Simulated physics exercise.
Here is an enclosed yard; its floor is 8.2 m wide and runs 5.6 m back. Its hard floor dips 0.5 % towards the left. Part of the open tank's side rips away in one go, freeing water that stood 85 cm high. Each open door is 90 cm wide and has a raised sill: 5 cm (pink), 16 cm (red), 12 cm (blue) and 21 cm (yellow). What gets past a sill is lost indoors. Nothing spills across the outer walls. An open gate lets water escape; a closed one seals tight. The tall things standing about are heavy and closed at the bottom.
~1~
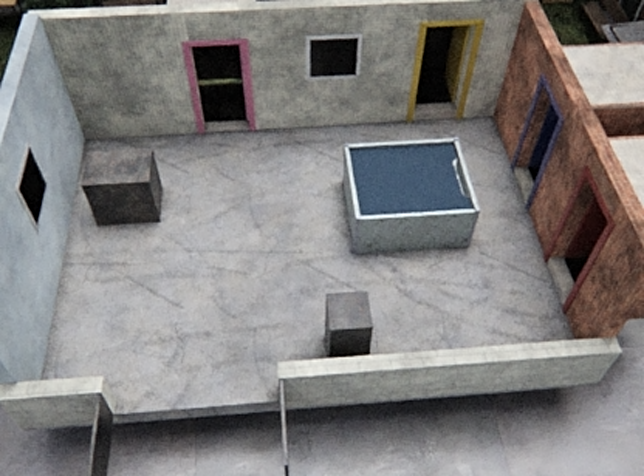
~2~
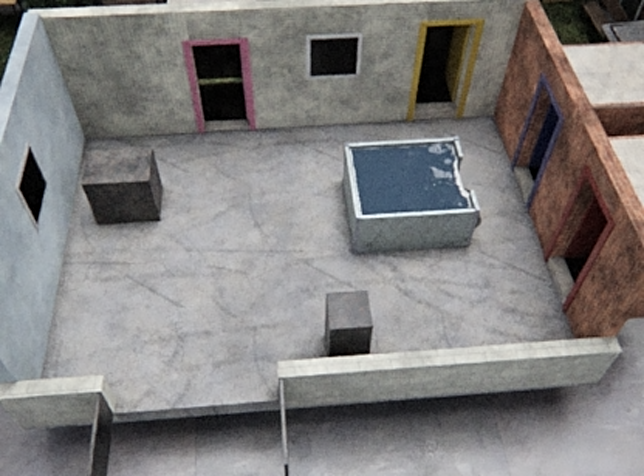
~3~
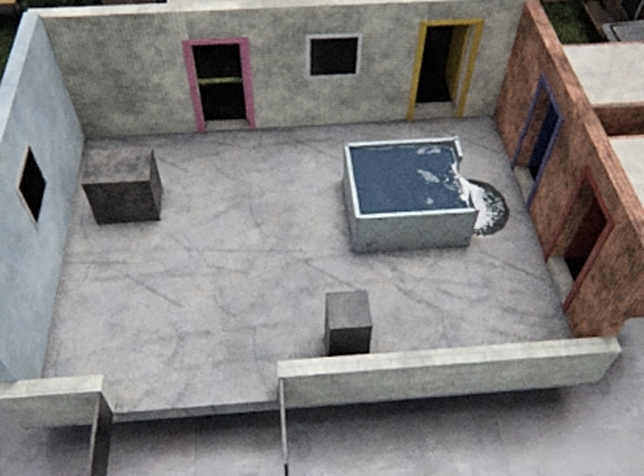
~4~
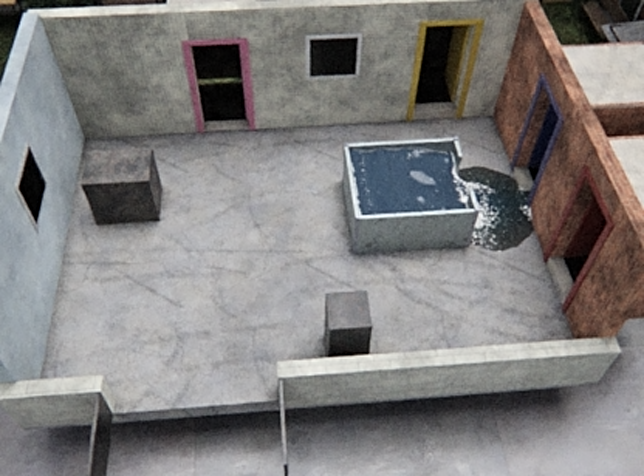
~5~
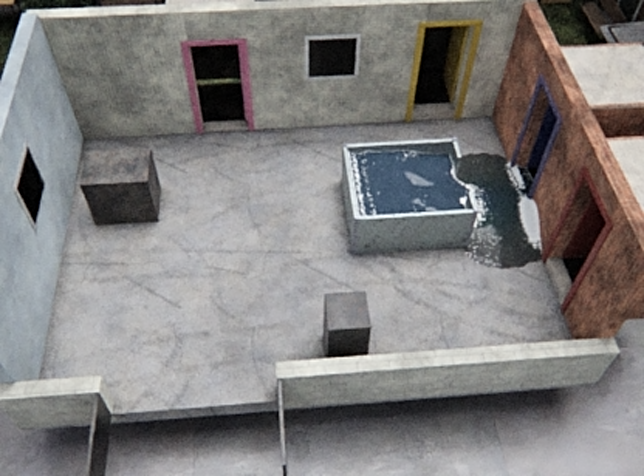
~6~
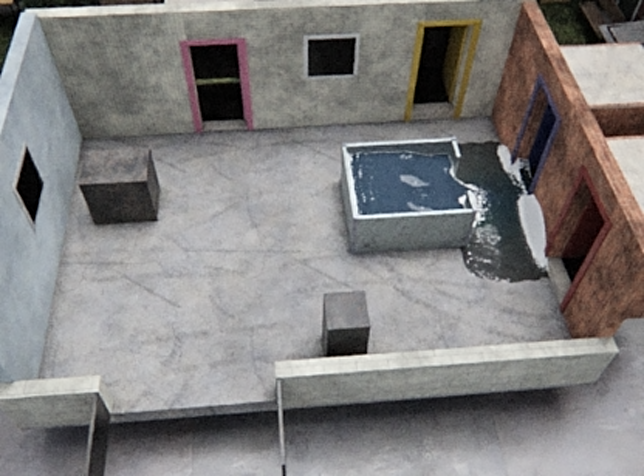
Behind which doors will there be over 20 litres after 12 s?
Within that time: At the pink door it does not reach the limit; at the red door it stays under the limit; at the blue door it passes the limit; at the yellow door it does not reach the limit.
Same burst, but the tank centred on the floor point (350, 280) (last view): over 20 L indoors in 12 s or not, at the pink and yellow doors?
Then: Pink under, yellow under.
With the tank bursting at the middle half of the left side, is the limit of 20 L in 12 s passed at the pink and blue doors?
Then: Pink past it, blue not over.
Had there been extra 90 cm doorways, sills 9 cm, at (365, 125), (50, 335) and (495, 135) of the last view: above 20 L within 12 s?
In turn: Under, not over, above.
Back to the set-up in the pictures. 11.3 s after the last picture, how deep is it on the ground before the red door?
About 3.0 cm.
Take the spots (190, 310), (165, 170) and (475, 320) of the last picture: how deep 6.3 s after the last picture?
About 2, 3 and 6 cm.
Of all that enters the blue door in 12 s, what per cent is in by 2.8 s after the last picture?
Some 85 per cent by then.
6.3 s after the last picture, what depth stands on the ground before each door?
In cm: Pink 2, red 5, blue 13, yellow 8.
Then, 0.7 s after the last picture water covers 10 % of the floor and is deepest (47 cm) near (523, 217); pink door not reached, red door 15 cm at the sill, 0 L in, blue door 36 cm at the sill, 193 L in, yellow door not reached.
Then, 1.5 s after the last picture water covers 20 % of the floor and is deepest (34 cm) near (523, 217); pink door not reached, red door 12 cm at the sill, 0 L in, blue door 33 cm at the sill, 356 L in, yellow door 9 cm at the sill, 0 L in.
Then, 2.8 s after the last picture water covers 35 % of the floor and is deepest (28 cm) near (520, 210); pink door not reached, red door 9 cm at the sill, 1 L in, blue door 26 cm at the sill, 480 L in, yellow door 11 cm at the sill, 0 L in.
Then, 6.3 s after the last picture water covers 80 % of the floor and is deepest (14 cm) near (520, 210); pink door 2 cm at the sill, 0 L in, red door 5 cm at the sill, 1 L in, blue door 13 cm at the sill, 571 L in, yellow door 8 cm at the sill, 0 L in.
Then, 11.3 s after the last picture water covers 90 % of the floor and is deepest (10 cm) near (77, 172); pink door 3 cm at the sill, 0 L in, red door 3 cm at the sill, 1 L in, blue door 7 cm at the sill, 573 L in, yellow door 5 cm at the sill, 0 L in.
